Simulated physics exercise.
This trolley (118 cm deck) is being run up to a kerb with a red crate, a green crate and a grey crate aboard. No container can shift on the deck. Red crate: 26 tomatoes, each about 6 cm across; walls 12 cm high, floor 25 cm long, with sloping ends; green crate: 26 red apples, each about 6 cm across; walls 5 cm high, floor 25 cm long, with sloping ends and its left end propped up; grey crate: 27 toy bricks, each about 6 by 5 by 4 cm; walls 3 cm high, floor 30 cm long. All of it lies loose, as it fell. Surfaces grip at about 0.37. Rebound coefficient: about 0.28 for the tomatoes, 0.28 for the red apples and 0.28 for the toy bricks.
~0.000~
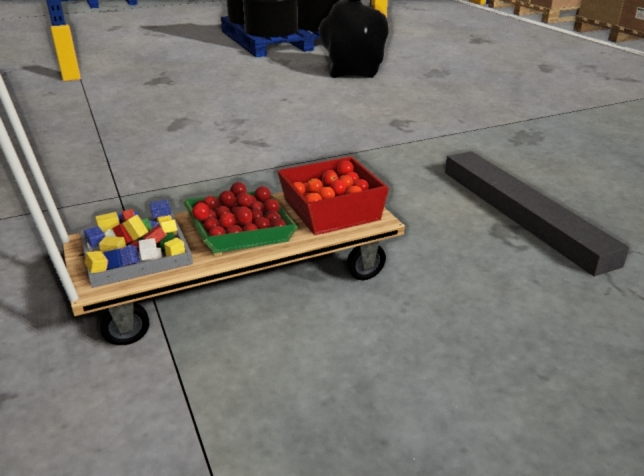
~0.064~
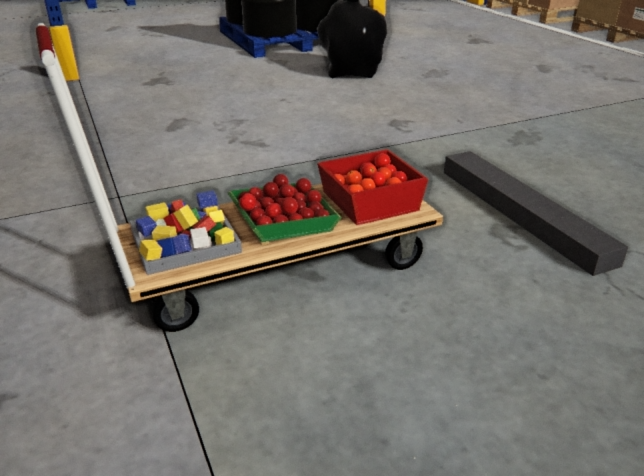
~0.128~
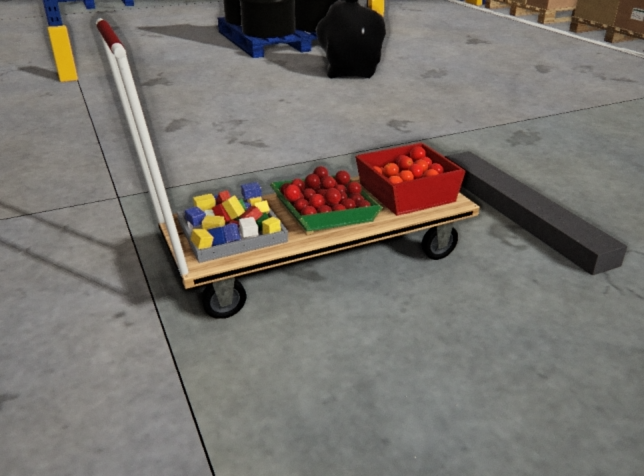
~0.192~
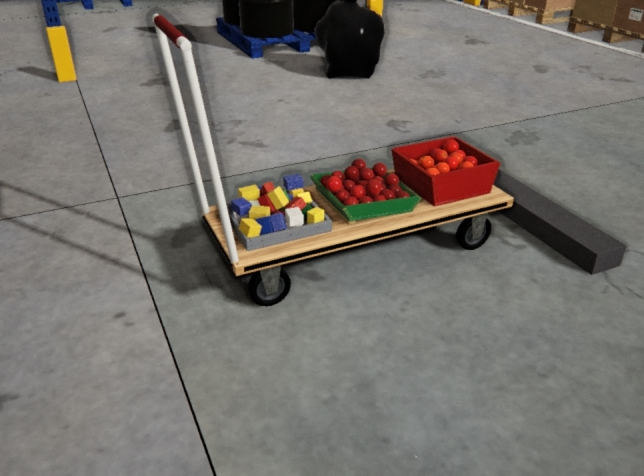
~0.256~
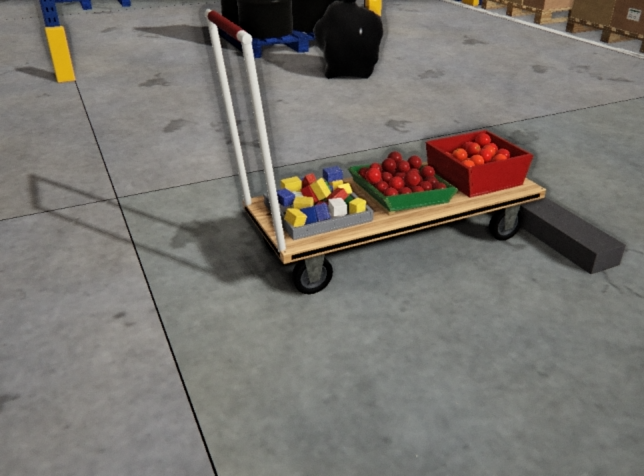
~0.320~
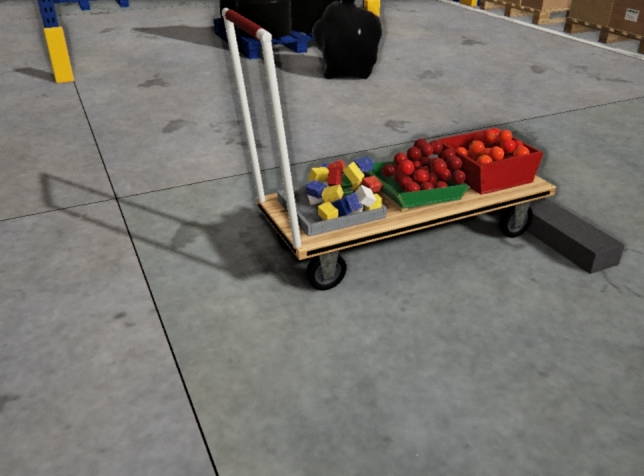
Warehouse floor, a trolley with crates of toy bricks and round fruit rolling right to a dark kerb, contents then shifting rightward.
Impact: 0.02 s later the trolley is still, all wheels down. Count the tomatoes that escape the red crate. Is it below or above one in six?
The red crate loses fewer than one in six of its tomatoes.
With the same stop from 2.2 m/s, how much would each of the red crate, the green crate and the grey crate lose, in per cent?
Then red crate 0, green crate 30, grey crate 30 per cent.
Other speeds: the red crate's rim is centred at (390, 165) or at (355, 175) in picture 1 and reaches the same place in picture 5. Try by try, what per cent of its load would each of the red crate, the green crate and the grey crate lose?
Red crate 0 then 0, green crate 20 then 30, grey crate 30 then 40 per cent.
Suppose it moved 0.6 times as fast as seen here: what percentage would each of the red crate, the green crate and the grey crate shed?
In that case red crate 0, green crate 20, grey crate 30 per cent.
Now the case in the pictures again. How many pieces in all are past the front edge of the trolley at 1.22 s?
About 3.
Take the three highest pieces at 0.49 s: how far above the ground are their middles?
Some 52 cm up.
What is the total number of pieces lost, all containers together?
Roughly 20 in all.
After 0.37 s, 0 of 26 out of the red crate, 3 of 26 out of the green crate and 6 of 27 out of the grey crate.
After 0.49 s, 0 of 26 out of the red crate, 6 of 26 out of the green crate and 8 of 27 out of the grey crate.
After 0.72 s, 2 of 26 out of the red crate, 9 of 26 out of the green crate and 9 of 27 out of the grey crate.
Final count (at 1.22 s), 2 of 26 out of the red crate, 9 of 26 out of the green crate and 9 of 27 out of the grey crate. Asked share, 2 of 26, 8 per cent.
